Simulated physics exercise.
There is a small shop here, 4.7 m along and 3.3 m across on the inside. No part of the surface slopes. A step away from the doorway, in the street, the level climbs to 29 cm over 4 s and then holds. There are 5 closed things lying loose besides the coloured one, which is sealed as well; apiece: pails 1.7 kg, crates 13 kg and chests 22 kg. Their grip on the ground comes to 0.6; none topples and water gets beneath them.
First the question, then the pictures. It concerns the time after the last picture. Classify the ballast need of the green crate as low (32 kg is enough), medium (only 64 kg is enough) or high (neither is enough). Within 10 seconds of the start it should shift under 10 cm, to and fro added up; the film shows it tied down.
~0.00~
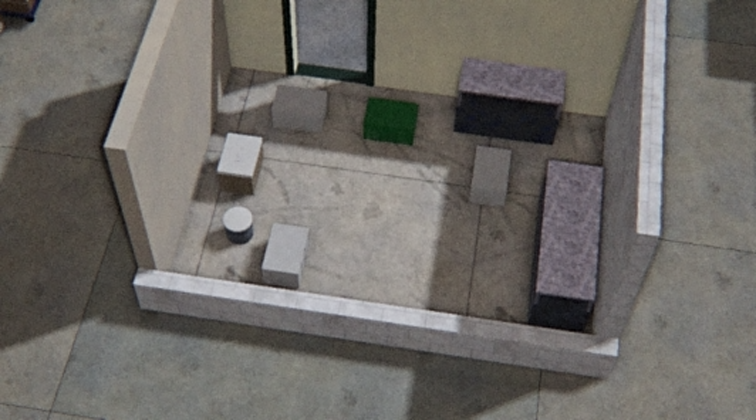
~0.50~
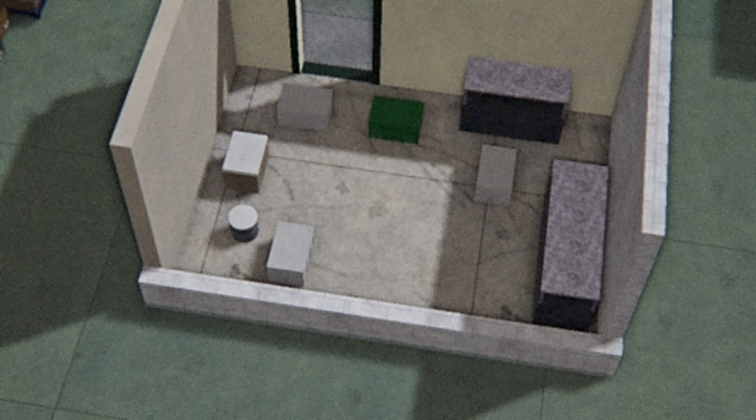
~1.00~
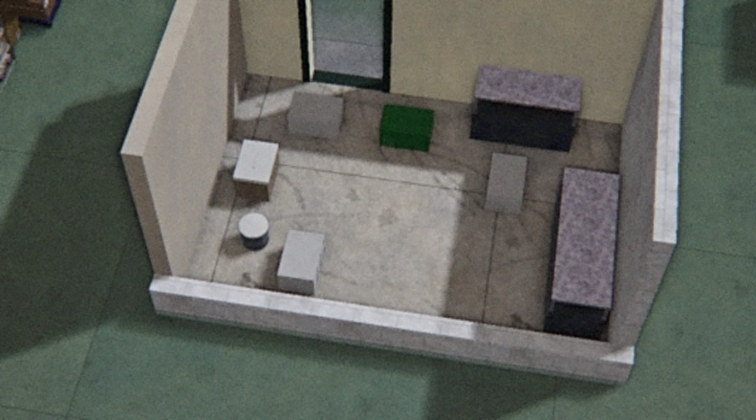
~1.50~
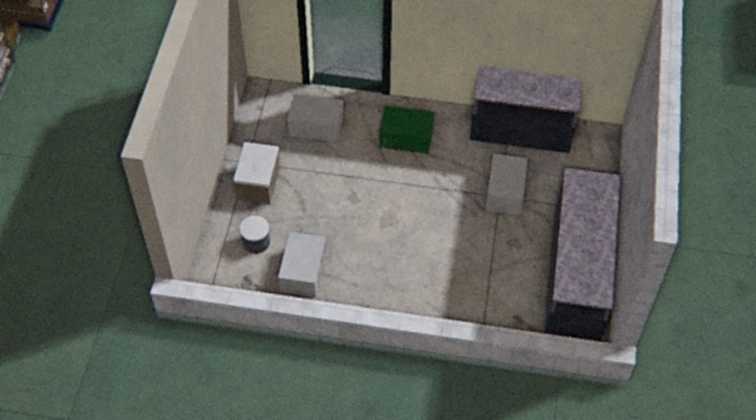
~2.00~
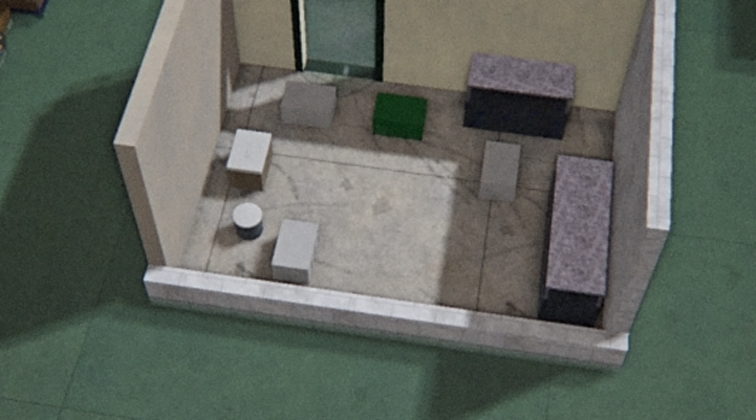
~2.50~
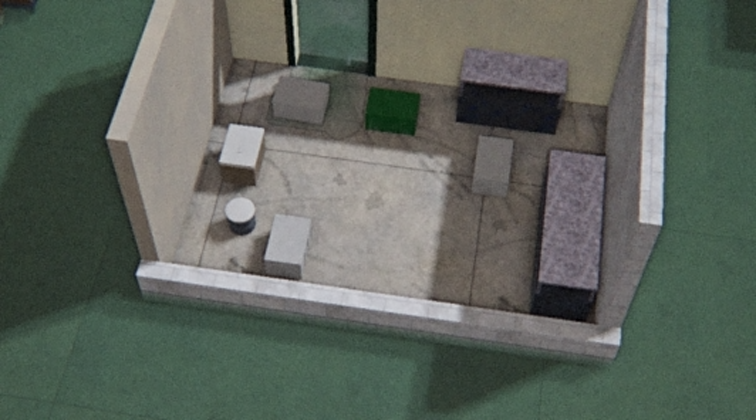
Low.
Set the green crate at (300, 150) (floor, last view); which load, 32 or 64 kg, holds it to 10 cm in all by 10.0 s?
Looking at the loads, only the heavier keeps it.
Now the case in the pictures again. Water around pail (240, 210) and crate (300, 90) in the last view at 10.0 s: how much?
About 20 and 18 cm.
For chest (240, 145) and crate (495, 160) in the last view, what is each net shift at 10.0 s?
Shifts: 150 cm / 40 cm.
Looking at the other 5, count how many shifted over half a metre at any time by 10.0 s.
I make it 4.
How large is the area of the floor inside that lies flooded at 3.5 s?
At that time the wet patch spans about 3.5 m2.
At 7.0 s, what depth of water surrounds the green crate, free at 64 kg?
Roughly 5 cm.
After 3.5 s the green crate would be 0 cm from its start with 32 kg and 0 cm from its start with 64 kg; 3 cm of water round it then.
After 4.5 s the green crate would be 0 cm from its start with 32 kg and 0 cm from its start with 64 kg; 4 cm of water round it then.
After 7.0 s the green crate would be 0 cm from its start with 32 kg and 0 cm from its start with 64 kg; 5 cm of water round it then.
After 10.0 s the green crate would be 0 cm from its start with 32 kg and 0 cm from its start with 64 kg; 7 cm of water round it then.
